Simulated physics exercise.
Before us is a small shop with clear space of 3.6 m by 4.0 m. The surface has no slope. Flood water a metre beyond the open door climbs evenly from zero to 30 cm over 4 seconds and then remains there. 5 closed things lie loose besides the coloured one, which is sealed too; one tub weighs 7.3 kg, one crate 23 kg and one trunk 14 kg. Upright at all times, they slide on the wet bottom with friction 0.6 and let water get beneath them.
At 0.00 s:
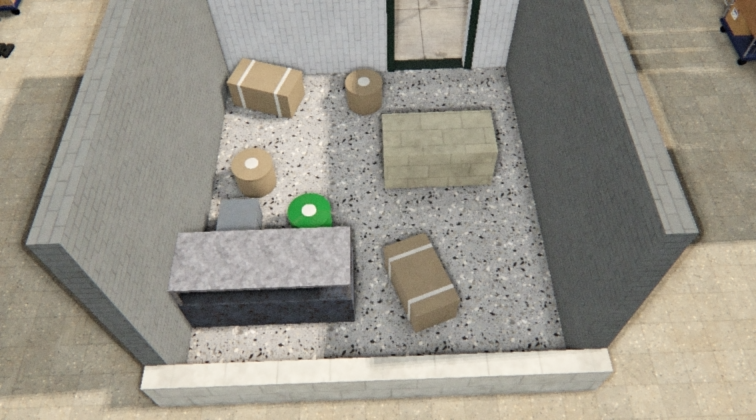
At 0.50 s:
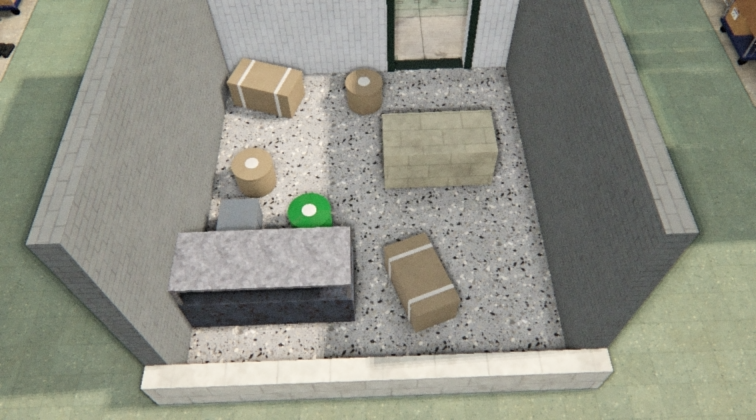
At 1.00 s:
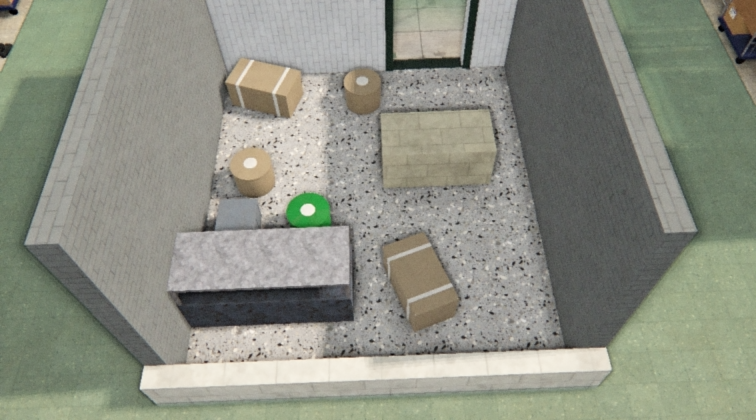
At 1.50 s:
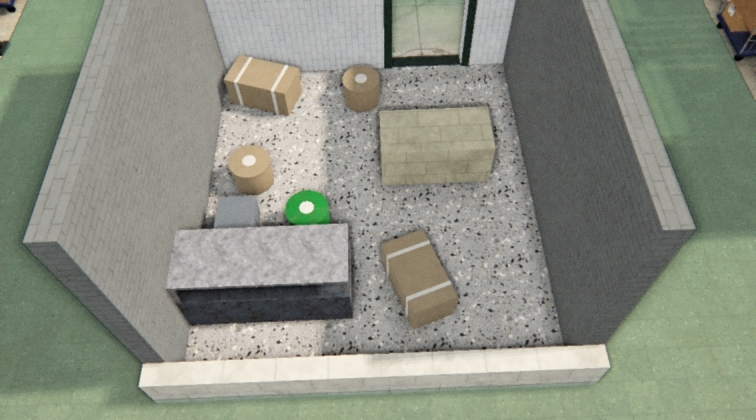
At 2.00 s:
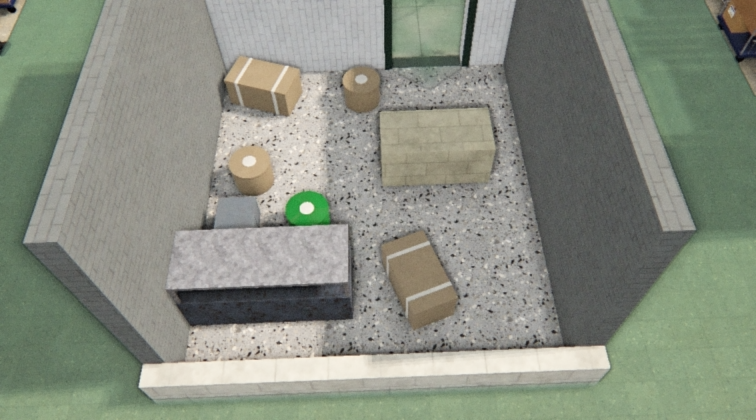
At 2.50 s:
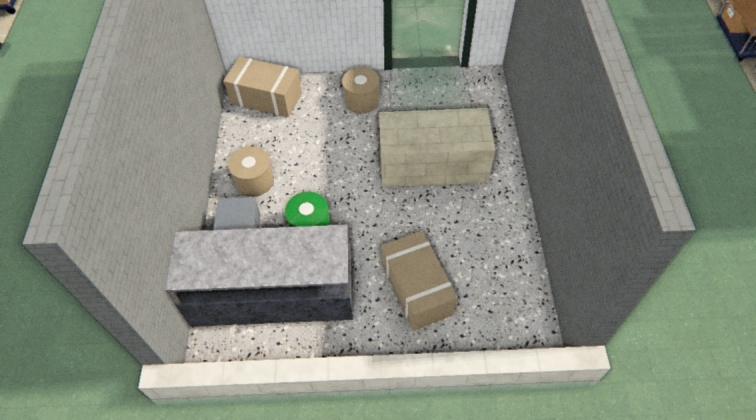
A thin sheet of water creeps in at the doorway while the boxes and tubs stay still.
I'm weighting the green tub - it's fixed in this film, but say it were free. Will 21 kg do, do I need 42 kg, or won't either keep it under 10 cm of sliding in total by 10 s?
You need 42 kg.
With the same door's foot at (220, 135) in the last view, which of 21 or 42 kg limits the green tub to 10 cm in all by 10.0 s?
Note: The lighter mass keeps it.
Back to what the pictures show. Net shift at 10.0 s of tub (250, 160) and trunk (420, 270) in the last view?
Net displacement, in order: 50 cm; 30 cm.
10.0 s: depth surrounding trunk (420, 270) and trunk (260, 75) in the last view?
About 6 and 10 cm.
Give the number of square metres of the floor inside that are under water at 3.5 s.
About 3.0 m2 is covered.
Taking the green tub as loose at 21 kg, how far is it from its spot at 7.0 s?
0 cm.
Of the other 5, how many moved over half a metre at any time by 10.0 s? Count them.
2 in all.
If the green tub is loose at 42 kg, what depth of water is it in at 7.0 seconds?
5 cm, roughly.
After 3.5 s the green tub would be 0 cm from its start with 21 kg and 0 cm from its start with 42 kg; 0 cm of water round it then.
After 4.5 s the green tub would be 0 cm from its start with 21 kg and 0 cm from its start with 42 kg; 1 cm of water round it then.
After 7.0 s the green tub would be 0 cm from its start with 21 kg and 0 cm from its start with 42 kg; 5 cm of water round it then.
After 10.0 s the green tub would be 63 cm from its start with 21 kg and 0 cm from its start with 42 kg; 12 cm of water round it then.
